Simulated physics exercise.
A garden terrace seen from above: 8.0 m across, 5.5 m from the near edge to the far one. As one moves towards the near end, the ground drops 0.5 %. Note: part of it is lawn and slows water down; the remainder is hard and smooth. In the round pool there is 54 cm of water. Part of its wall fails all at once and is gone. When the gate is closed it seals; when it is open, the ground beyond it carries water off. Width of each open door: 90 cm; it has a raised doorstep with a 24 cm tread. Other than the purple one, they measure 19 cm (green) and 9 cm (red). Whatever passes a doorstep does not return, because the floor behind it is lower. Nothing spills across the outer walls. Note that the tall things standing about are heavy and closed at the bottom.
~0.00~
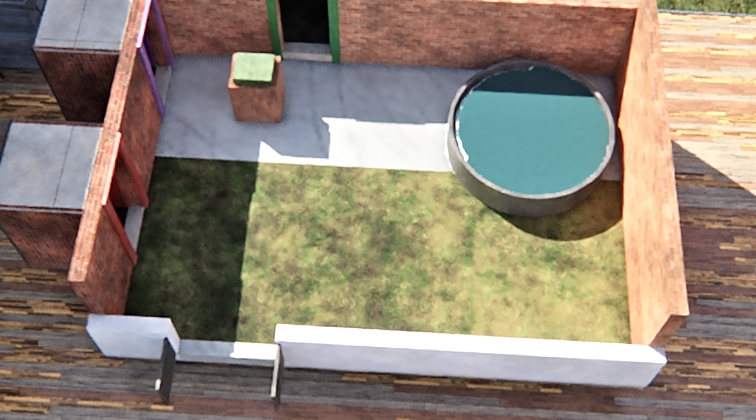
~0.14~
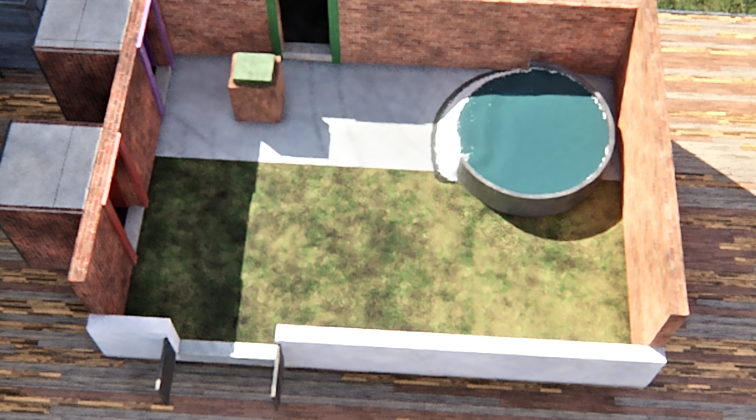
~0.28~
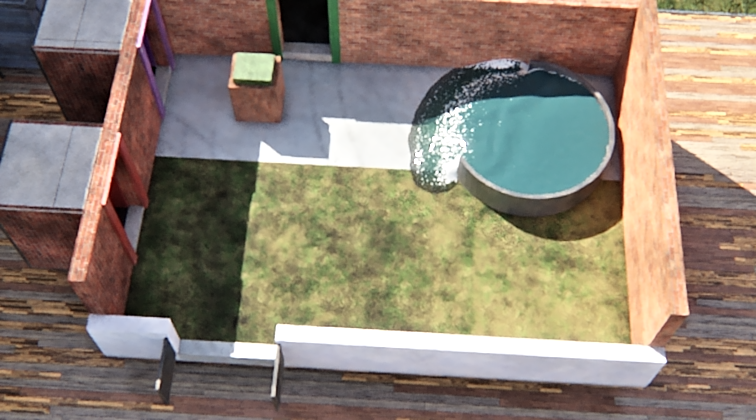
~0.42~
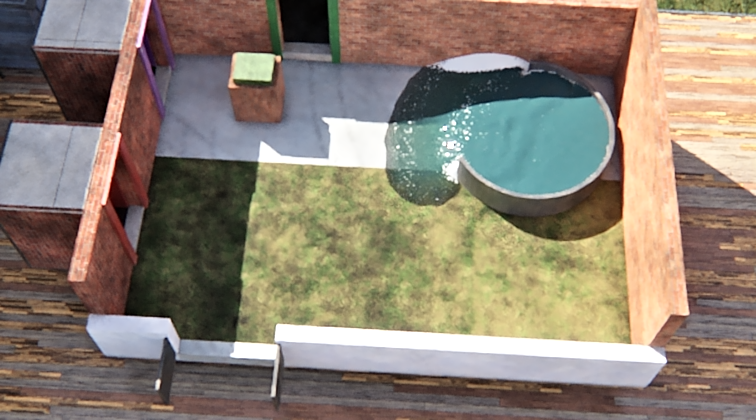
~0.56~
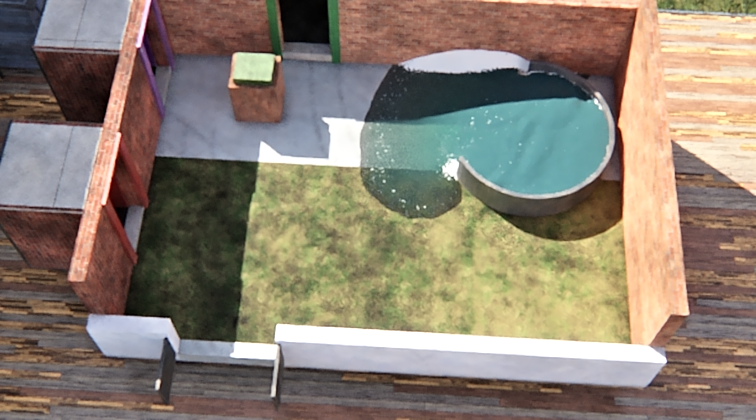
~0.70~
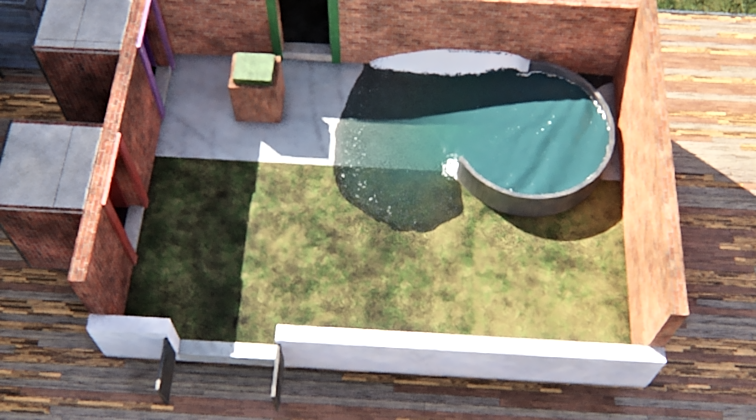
On a walled terrace, water bursts from the round pool's left side and spreads leftward.
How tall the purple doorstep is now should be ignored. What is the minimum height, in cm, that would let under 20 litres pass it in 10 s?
The minimum is near 23 cm.
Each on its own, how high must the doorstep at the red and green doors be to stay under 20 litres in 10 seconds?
About 10.0 cm at red and about 13.0 cm at green.
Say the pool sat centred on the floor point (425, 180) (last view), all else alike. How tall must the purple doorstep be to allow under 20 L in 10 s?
With that change, some 24 centimetres.
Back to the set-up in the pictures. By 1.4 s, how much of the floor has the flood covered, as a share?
Approximately 30 % of the floor.
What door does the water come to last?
Last of all is the red door.
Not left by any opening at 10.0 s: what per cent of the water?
Around 82 in a hundred parts remain.
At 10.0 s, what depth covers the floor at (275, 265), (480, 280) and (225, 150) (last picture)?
8, 5 and 5 cm, respectively.
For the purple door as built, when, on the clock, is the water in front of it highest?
Roughly 3.0 s.
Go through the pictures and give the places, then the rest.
In the first frame, the round pool at (531, 129) is whole and still, 54 cm deep; the purple door at (157, 56) is dry.
In the second frame, water pours out at (462, 106) and has run 0.3 m, to (441, 176); about 8 cm deep outside, 54 cm at the back.
In the third frame, the gap is at (461, 107), the front 0.7 m out at (420, 181); the back of the round pool holds 54 cm.
In the fourth frame, the gap is at (461, 107), the front 1.1 m out at (395, 183); the back of the round pool holds 54 cm.
In the fifth frame, the gap is at (461, 108), the front 1.5 m out at (367, 178); the back of the round pool holds 54 cm.
In the sixth frame, water pours out at (461, 108) and has run 2.0 m, to (339, 171); about 5 cm deep outside, 53 cm at the back; 3.2 m in a straight line remain to the purple door at (157, 56).
After 1.4 s water covers 30 % of the floor, deepest (33 cm) near (500, 74); it has not reached the purple door.
After 3.0 s water covers 55 % of the floor, deepest (35 cm) near (175, 57); 26 cm at the purple door, 22 litres in over its 14 cm doorstep.
After 10.0 s water covers 100 % of the floor, deepest (10 cm) near (120, 335); 6 cm at the purple door, 97 litres in over its 14 cm doorstep.
At the purple door as built, the water arrived by 2.1 s and peaked near 26 cm at 3.0 s.
With a doorstep of 20.5 cm, 31 litres would have come in within the 10 s; with 27.5 cm, 6 litres. So under 20 litres takes about 23 cm.
